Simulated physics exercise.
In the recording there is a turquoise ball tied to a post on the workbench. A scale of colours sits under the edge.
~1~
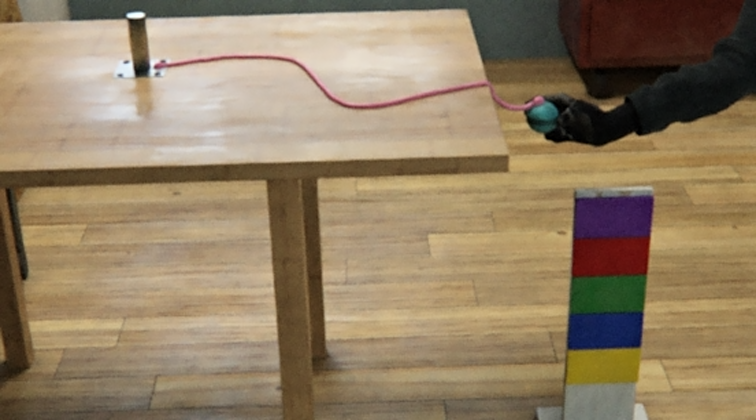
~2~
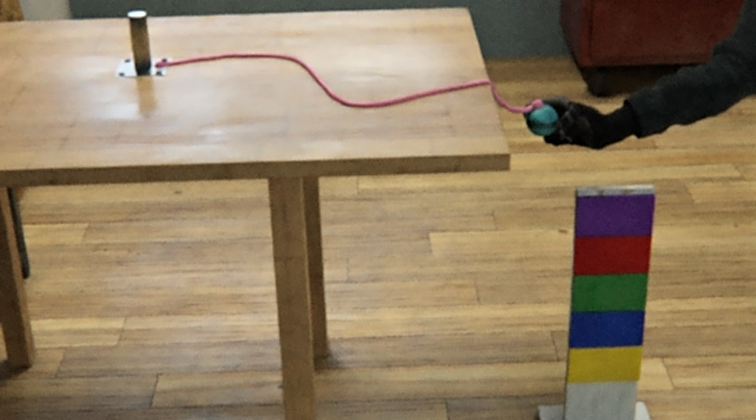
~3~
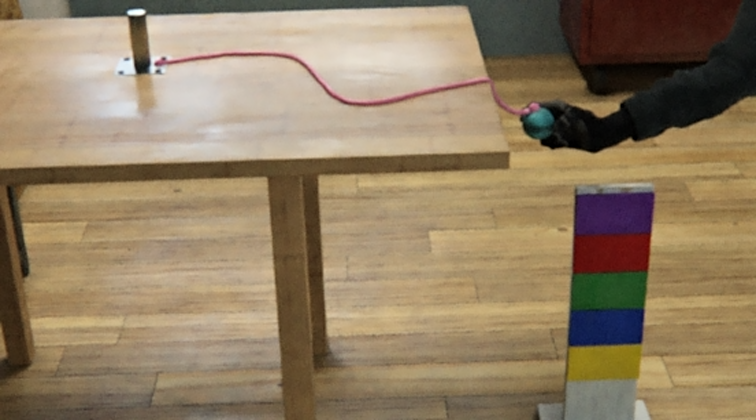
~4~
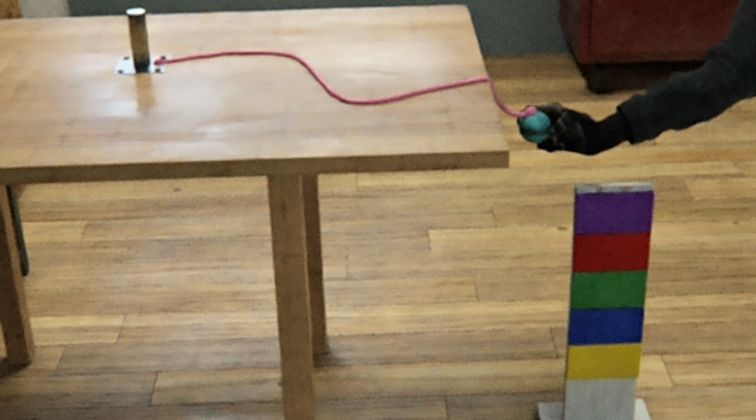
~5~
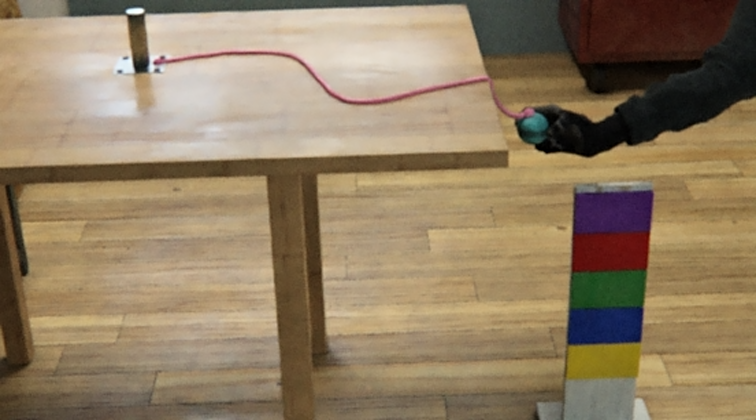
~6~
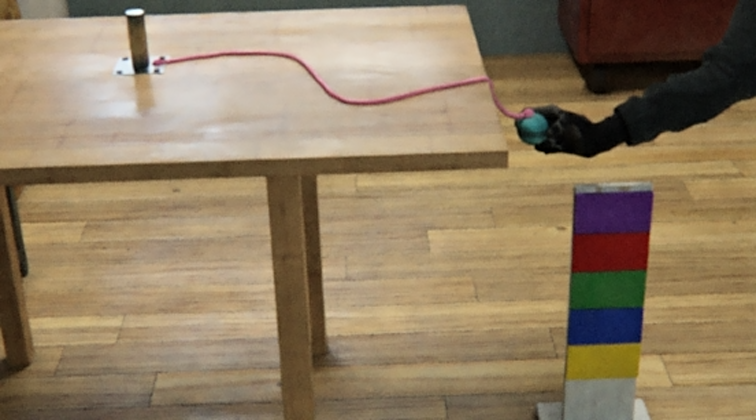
Turquoise ball on a pink cord, held by a dark-gloved hand beside a wooden table, shifting slightly left and down.
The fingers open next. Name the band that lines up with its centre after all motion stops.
Red.
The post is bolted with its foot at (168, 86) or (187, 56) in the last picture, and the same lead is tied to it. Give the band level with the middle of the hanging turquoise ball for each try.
Green; green.
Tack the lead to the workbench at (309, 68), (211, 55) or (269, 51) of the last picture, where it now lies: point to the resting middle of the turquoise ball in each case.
Per try (px, approx.): (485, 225); (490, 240); (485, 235).
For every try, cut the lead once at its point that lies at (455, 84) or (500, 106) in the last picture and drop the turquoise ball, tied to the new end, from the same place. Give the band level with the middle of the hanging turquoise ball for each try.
Try by try: Above them all; purple.
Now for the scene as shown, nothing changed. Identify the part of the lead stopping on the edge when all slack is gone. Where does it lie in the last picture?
Position: Approx. (385, 100).
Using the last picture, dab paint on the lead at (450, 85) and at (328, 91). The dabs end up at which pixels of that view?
The first finishes about (487, 138) and the second about (412, 68).
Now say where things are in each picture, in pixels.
In the first picture, turquoise ball (543, 117); purple (614, 219); red (611, 258); green (609, 295); blue (606, 332); yellow (604, 367).
In the second picture, turquoise ball (542, 120); lead through (202, 59) (283, 57) (320, 81) (372, 105) (459, 87).
In the third picture, turquoise ball (539, 124).
In the fourth picture, turquoise ball (535, 127); lead through (201, 56) (282, 54) (319, 78) (371, 102) (458, 84).
In the fifth picture, turquoise ball (533, 128).
In the sixth picture, turquoise ball (532, 129); lead through (200, 56) (281, 55) (317, 79) (370, 102) (457, 84).
Soon after, ball near (461, 250); level with red.
After that, ball near (499, 243); level with red.
In the end, ball near (488, 245); level with red. The red one.
